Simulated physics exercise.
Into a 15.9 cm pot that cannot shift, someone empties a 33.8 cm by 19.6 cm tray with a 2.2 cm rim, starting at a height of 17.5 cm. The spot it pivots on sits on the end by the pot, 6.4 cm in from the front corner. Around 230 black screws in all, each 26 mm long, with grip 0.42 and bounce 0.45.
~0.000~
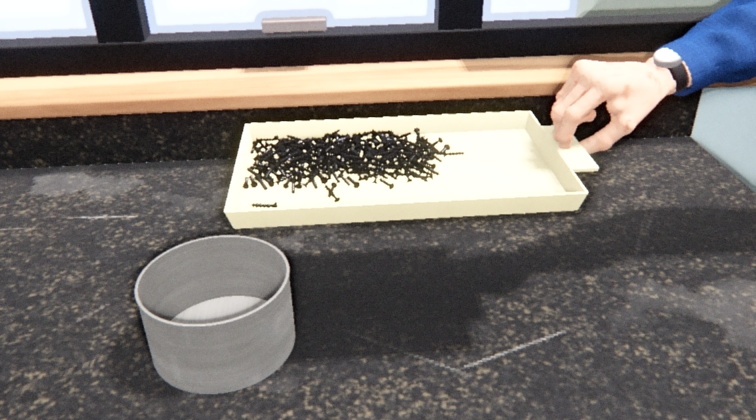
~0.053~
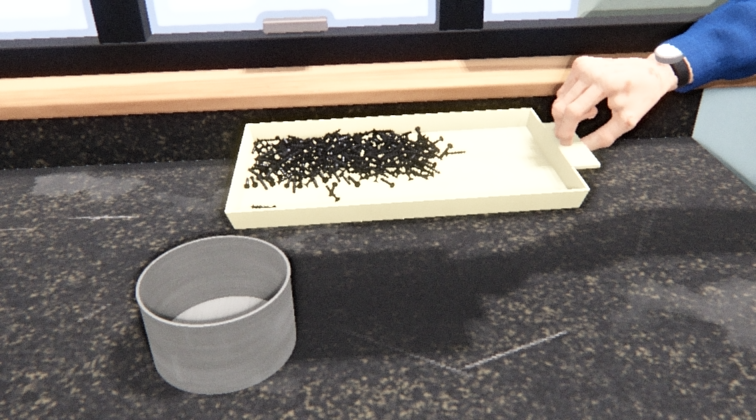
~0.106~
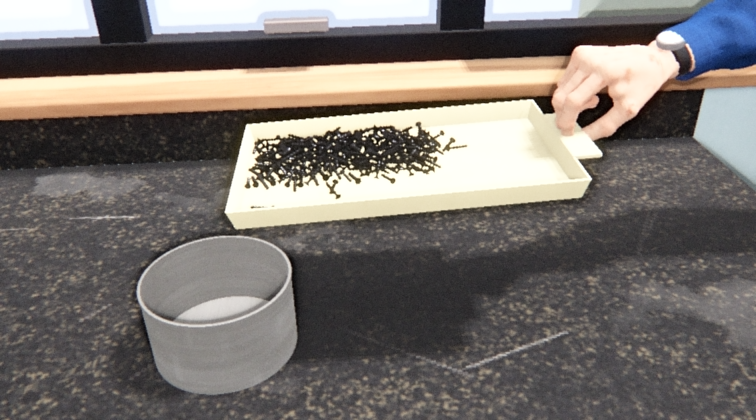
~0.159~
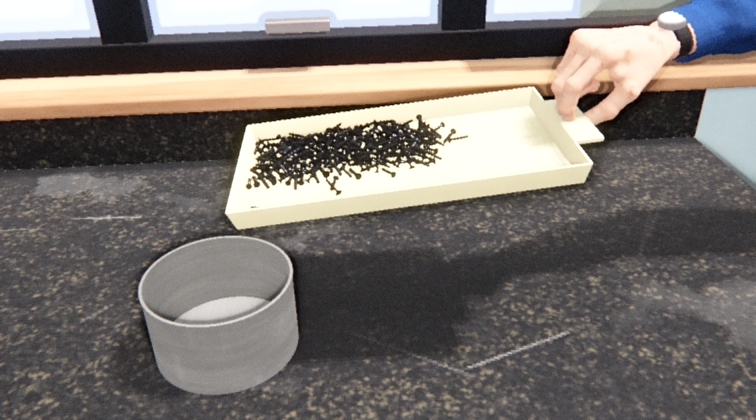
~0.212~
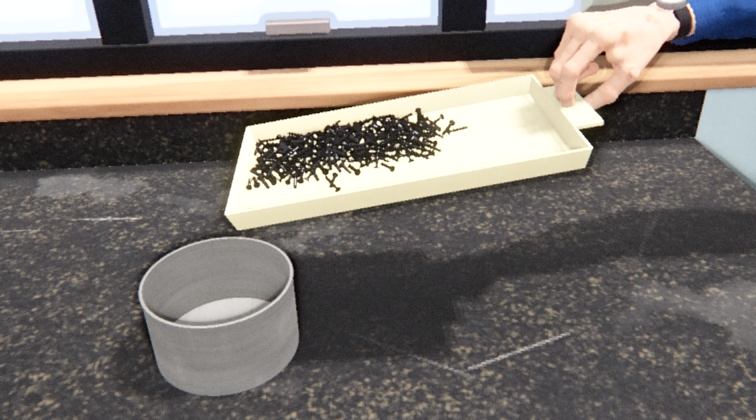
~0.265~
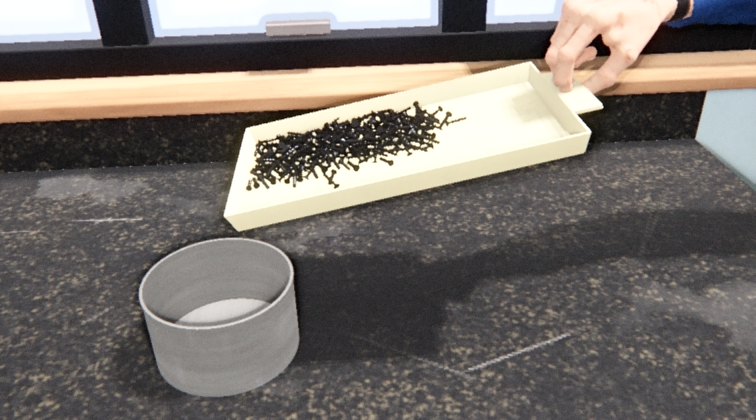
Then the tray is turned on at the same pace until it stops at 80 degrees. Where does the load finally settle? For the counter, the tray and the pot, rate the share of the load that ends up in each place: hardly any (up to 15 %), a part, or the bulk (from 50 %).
Share of the load - the counter: The bulk, the tray: Hardly any, the pot: A part.
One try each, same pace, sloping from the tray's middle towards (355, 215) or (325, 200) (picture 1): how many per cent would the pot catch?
The share comes to roughly 60 in a hundred, then roughly 90 in a hundred.
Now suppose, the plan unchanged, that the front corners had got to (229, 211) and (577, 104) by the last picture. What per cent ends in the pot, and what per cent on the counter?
Per cent by place - pot 30, counter 60.
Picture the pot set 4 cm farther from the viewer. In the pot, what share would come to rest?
With that change it comes to something like 60 in a hundred.
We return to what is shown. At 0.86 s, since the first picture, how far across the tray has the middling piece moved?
It has moved some 6 cm from its start.
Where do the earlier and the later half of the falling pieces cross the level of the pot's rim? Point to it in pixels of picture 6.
Early half: About (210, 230); late half: (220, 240).
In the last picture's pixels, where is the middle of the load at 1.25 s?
Around (246, 151).
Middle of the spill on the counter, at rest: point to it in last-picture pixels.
At rest, its centre lies at about (213, 277).
Then, at 0.86 s, tilt 44 degrees; the tray holds 100 %, the pot 0 %.
After 1.25 s, tilt 65 degrees; the tray holds 95 %, the pot 0 %.
After 1.73 s, tilt 80 degrees; the tray holds 30 %, the pot 10 %.
By 3.0 s all is still; counter 60 %, tray 10 %, pot 35 %.
